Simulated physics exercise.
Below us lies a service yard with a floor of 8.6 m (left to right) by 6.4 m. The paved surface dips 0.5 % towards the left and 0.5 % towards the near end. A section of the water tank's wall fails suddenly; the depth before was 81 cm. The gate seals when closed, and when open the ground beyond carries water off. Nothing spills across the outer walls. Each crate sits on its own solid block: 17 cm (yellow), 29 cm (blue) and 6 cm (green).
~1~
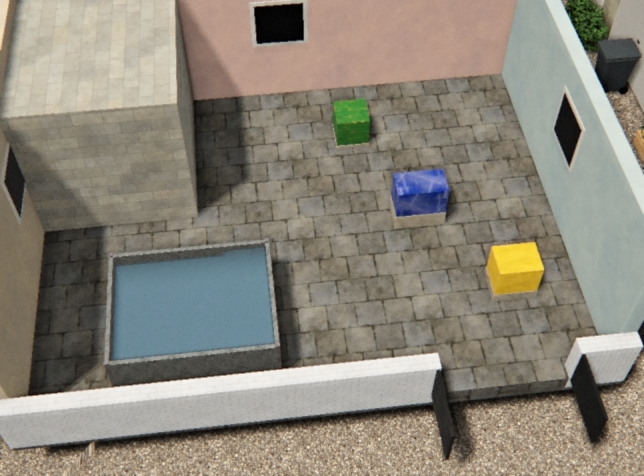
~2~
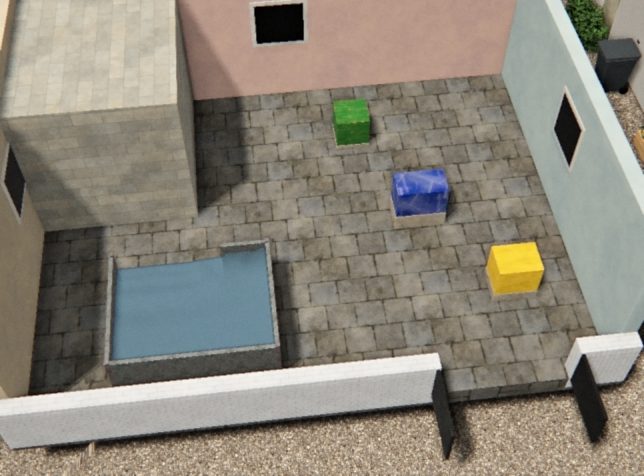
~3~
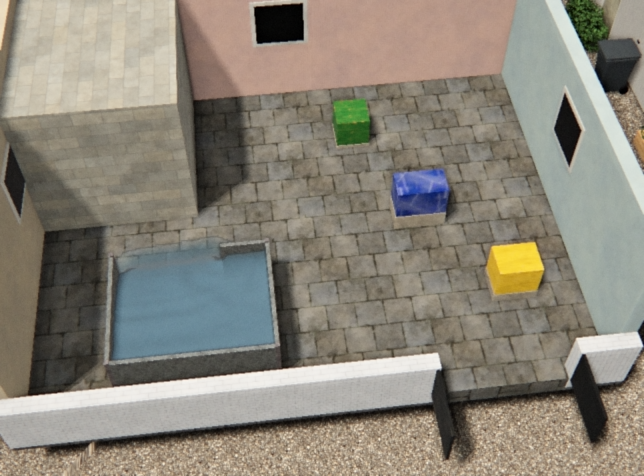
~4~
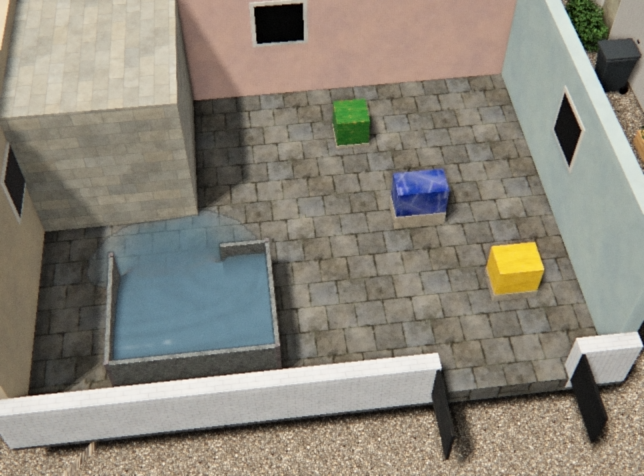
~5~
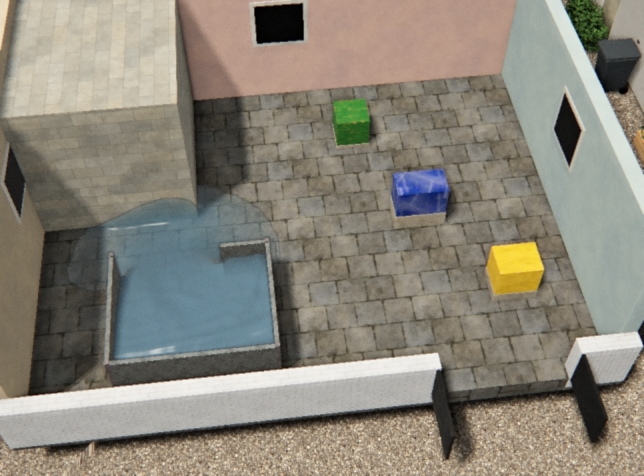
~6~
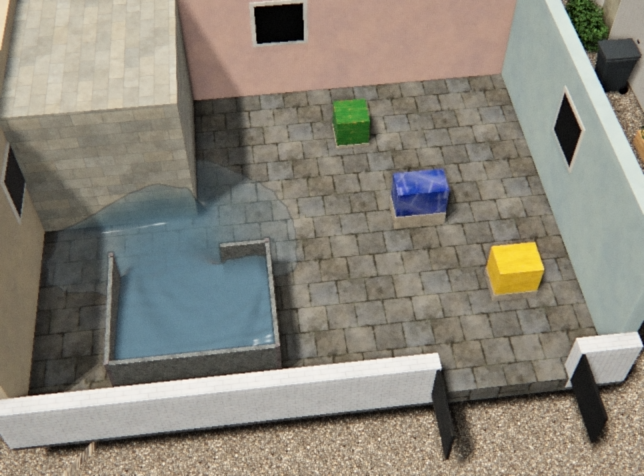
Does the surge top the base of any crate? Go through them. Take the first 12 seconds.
One by one: The yellow crate keeps dry; the blue crate keeps dry; the green crate is wetted.
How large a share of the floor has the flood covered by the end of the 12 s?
Some 100 per cent of it.
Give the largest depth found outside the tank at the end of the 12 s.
About 14 cm.
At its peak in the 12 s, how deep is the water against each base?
Peaks in cm: Yellow 12, blue 14, green 18.
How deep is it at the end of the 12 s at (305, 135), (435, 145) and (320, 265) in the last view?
Roughly 4, 5 and 3 cm, in turn.
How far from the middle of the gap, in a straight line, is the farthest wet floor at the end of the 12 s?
About 7.6 m.
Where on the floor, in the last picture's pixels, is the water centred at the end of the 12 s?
At about (302, 253).
A moment later water covers 25 % of the floor and is deepest (70 cm) near (45, 235); yellow plinth not reached, blue plinth not reached, green plinth not reached.
Soon after water covers 40 % of the floor and is deepest (53 cm) near (56, 234); yellow plinth not reached, blue plinth not reached, green plinth reached.
Next water covers 70 % of the floor and is deepest (40 cm) near (28, 401); yellow plinth not reached, blue plinth reached, green plinth reached.
Later on water covers 95 % of the floor and is deepest (22 cm) near (37, 317); yellow plinth reached, blue plinth reached, green plinth reached.
At the end water covers 100 % of the floor and is deepest (14 cm) near (412, 381); highest at the yellow plinth 12 cm, highest at the blue plinth 14 cm, highest at the green plinth 18 cm.
